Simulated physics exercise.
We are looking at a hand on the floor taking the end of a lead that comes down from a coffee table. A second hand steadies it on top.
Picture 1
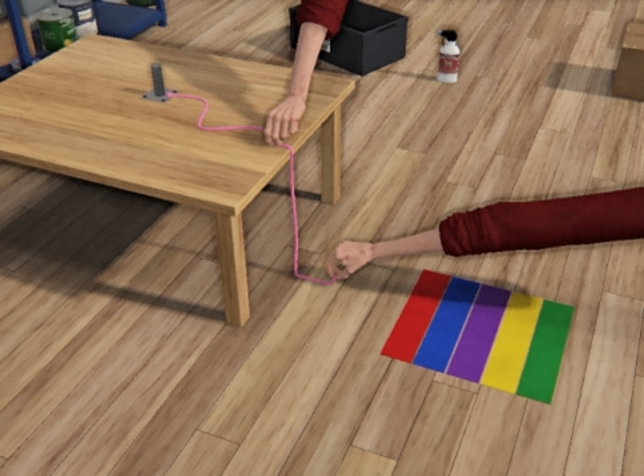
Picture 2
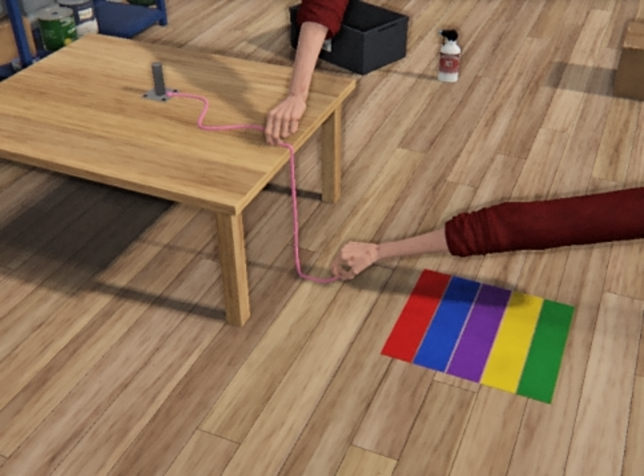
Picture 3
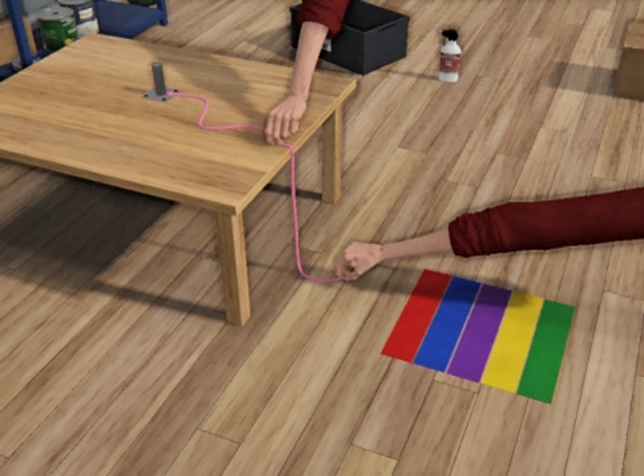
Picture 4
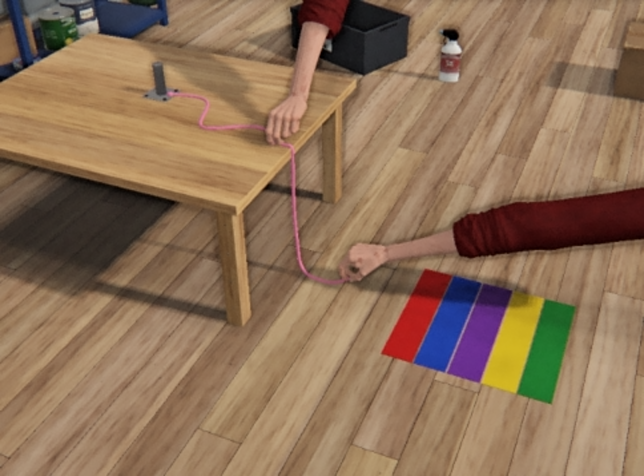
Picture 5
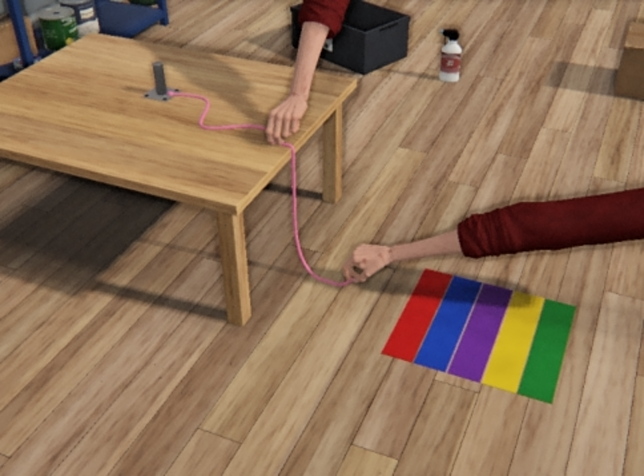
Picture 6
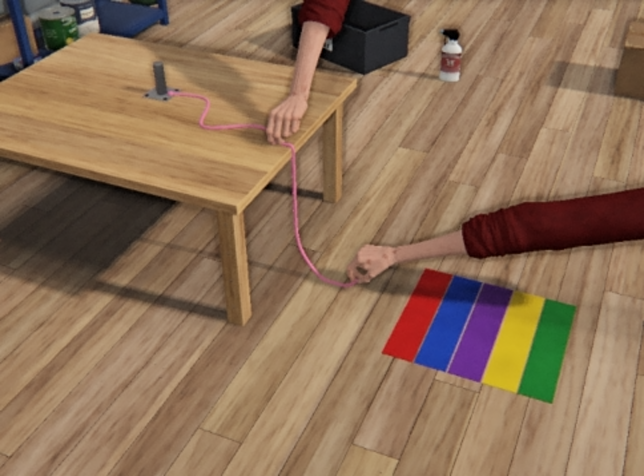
A hand on the floor holding the end of a pink lead that hangs from a coffee table shifts slightly to the right, drawing the hanging part into a slant, while another hand rests on the lead at the table's edge.
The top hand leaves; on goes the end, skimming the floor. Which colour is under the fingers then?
The end stops over the purple strip.
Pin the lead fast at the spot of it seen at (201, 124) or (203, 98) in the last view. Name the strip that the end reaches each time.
Taking them in turn: Blue; purple.
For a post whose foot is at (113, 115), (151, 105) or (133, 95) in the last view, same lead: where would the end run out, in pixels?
The places are (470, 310), (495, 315) and (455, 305).
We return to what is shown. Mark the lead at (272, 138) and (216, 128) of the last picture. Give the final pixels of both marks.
About (309, 154), and the other about (254, 126).
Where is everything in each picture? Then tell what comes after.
The first frame shows end (336, 276); red (403, 342); blue (436, 351); purple (469, 360); yellow (503, 370); green (539, 380).
The second frame shows end (341, 277); lead through (194, 97) (200, 122) (258, 128) (292, 159) (295, 216) (298, 266).
The third frame shows end (344, 277).
The fourth frame shows end (348, 278); lead through (194, 97) (201, 122) (259, 128) (293, 159) (294, 215) (302, 267).
The fifth frame shows end (353, 279).
The sixth frame shows end (357, 280); lead through (195, 96) (201, 121) (260, 127) (293, 159) (295, 215) (312, 267).
A little later, end near (425, 298); over red.
Next, end near (464, 308); over blue.
When it is tight, end near (487, 315); over purple. It gets as far as the purple strip.
